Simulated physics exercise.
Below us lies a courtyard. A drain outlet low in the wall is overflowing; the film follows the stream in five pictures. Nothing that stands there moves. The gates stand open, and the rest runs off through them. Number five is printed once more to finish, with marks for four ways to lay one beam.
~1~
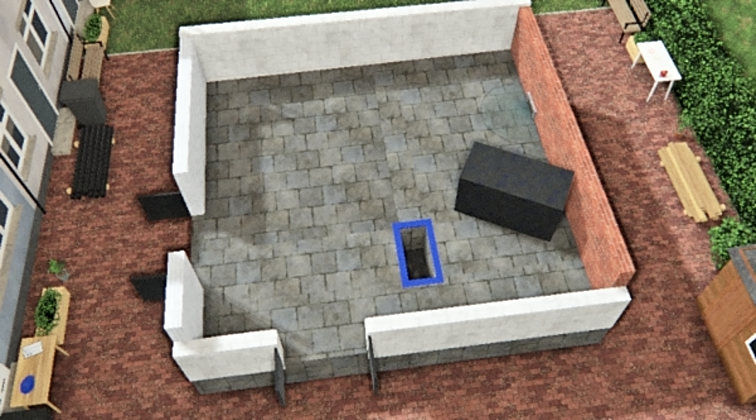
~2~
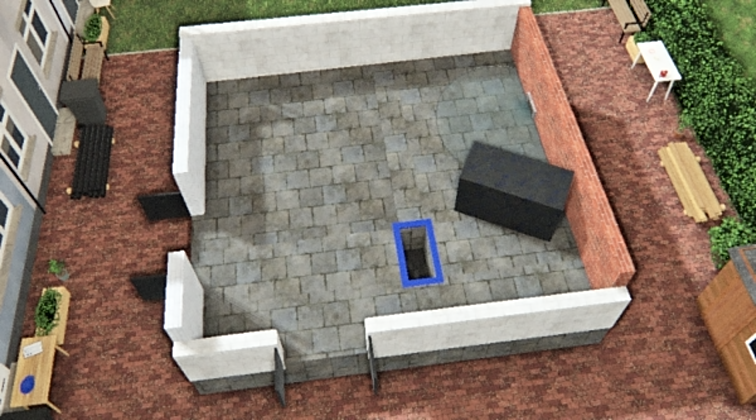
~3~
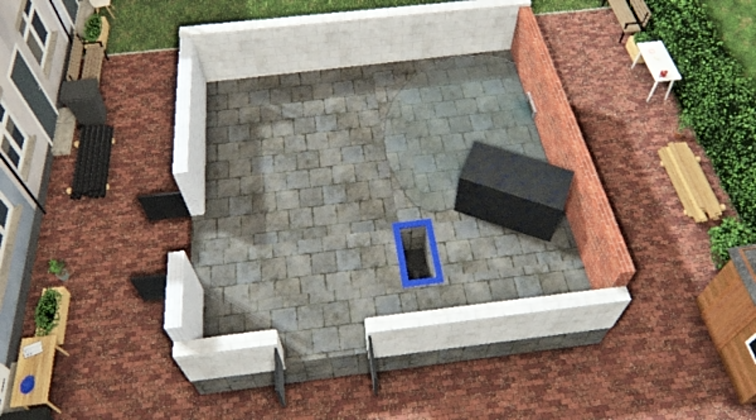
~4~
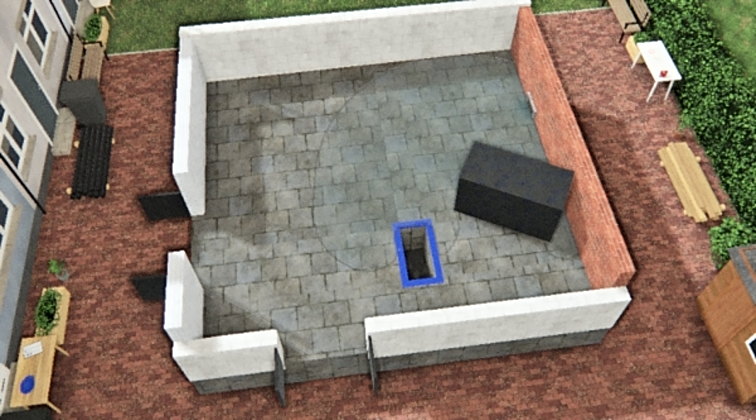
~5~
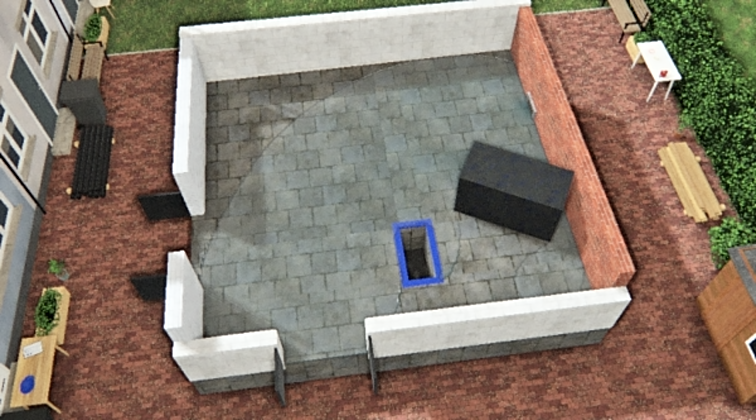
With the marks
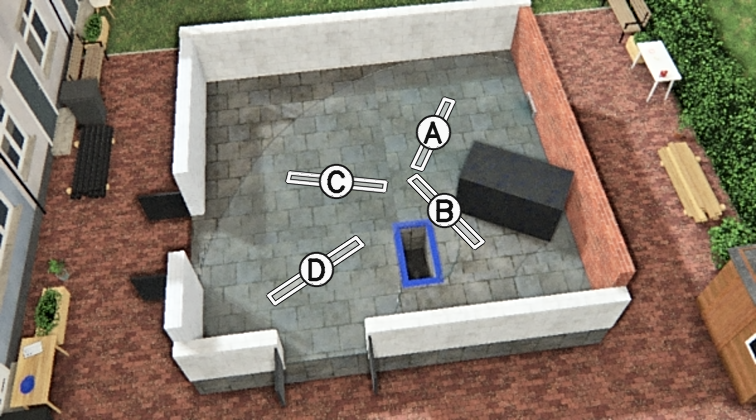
In a walled courtyard with open gates, a thin sheet of water spread from the right-hand brick wall across the grey paving, reaching the blue-edged drain and continuing toward the left side.
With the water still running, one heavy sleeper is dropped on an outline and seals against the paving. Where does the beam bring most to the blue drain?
A works best here.
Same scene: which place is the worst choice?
Place B.
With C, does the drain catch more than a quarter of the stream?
No, it does not.
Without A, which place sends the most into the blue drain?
Here it is place C.
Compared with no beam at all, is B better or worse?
Worse.
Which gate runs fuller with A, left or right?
The right one.
In white, A from (417, 167) to (448, 100); B from (412, 178) to (478, 244); C from (288, 177) to (384, 186); D from (271, 299) to (359, 241).
If A is chosen, about 37 % of the stream goes into the blue drain, about 63 % out by the gates.
If B is chosen, next to none of the stream goes into the blue drain, about 100 % out by the gates.
If C is chosen, about 18 % of the stream goes into the blue drain, about 82 % out by the gates.
If D is chosen, about 12 % of the stream goes into the blue drain, about 88 % out by the gates.
